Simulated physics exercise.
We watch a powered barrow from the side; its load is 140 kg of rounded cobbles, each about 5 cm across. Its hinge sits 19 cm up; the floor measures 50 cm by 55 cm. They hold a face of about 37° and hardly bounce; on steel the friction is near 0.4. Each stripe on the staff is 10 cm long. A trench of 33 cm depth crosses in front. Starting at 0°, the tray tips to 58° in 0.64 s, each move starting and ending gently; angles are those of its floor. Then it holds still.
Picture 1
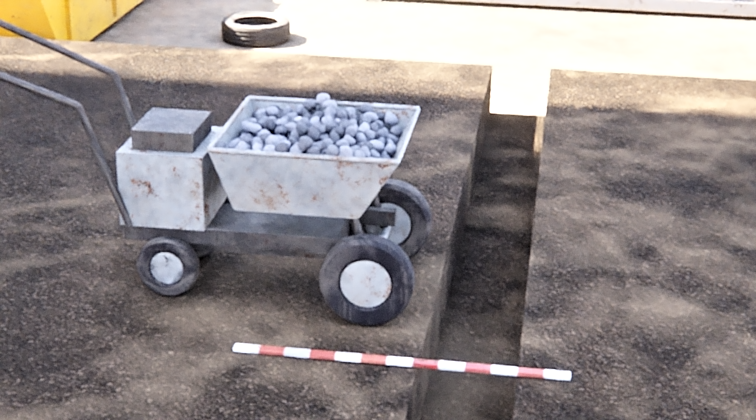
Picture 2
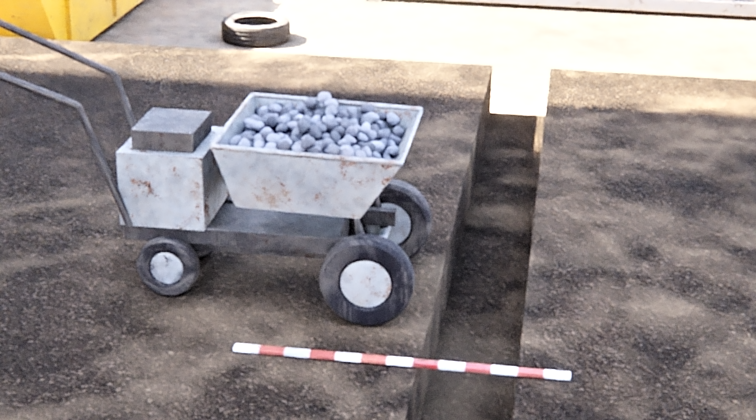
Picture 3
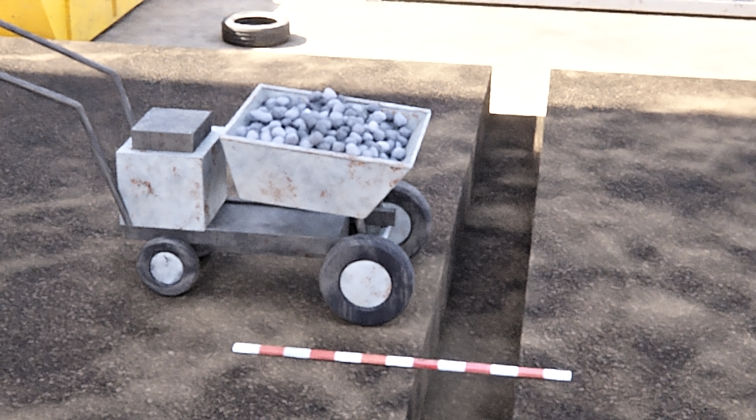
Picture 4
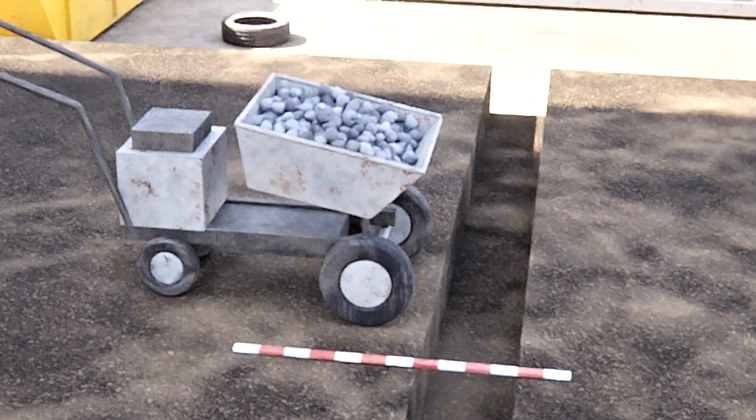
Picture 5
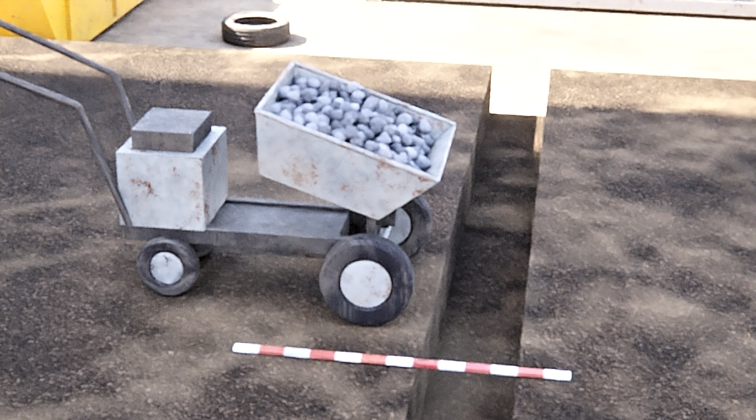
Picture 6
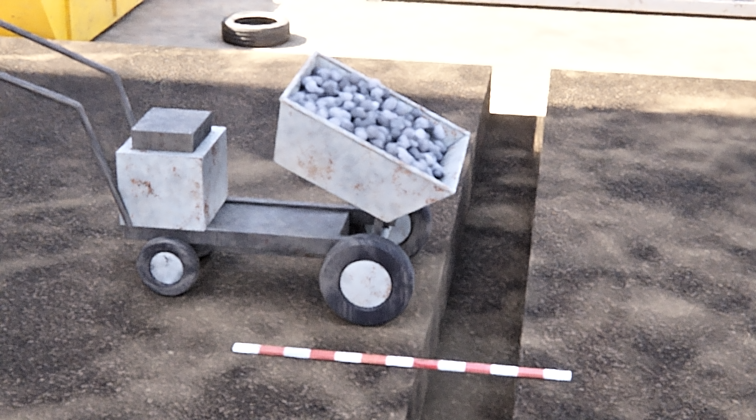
Beside a trench, a powered barrow's tray of grey cobbles tilts steadily forward to the right.
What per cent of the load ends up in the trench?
Close to 11 in a hundred.
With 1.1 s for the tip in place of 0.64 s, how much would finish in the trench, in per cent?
In that case some 20 per cent.
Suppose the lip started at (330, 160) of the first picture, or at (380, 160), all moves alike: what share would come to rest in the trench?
About 40 and 20 per cent.
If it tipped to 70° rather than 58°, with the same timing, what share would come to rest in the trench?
Then about 30 per cent.
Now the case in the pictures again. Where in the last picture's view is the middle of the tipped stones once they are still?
Around (584, 302).
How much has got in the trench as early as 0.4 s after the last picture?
Some 5 per cent.
Then, 0.2 s after the last picture the floor is at 49°, 100 % in the tray; the foremost stones are at (475, 197).
Then, 0.4 s after the last picture the floor is at 58°, 86 % in the tray, 3 % in the trench, 10 % past the trench; the foremost stones are at (563, 266).
Then, 0.8 s after the last picture the floor is at 58°, 54 % in the tray, 4 % in the trench, 42 % past the trench; the foremost stones are at (712, 321).
Then, 2.7 s after the last picture the floor is at 58°, 45 % in the tray, 11 % in the trench, 44 % past the trench; the foremost stones are past the picture's edge.
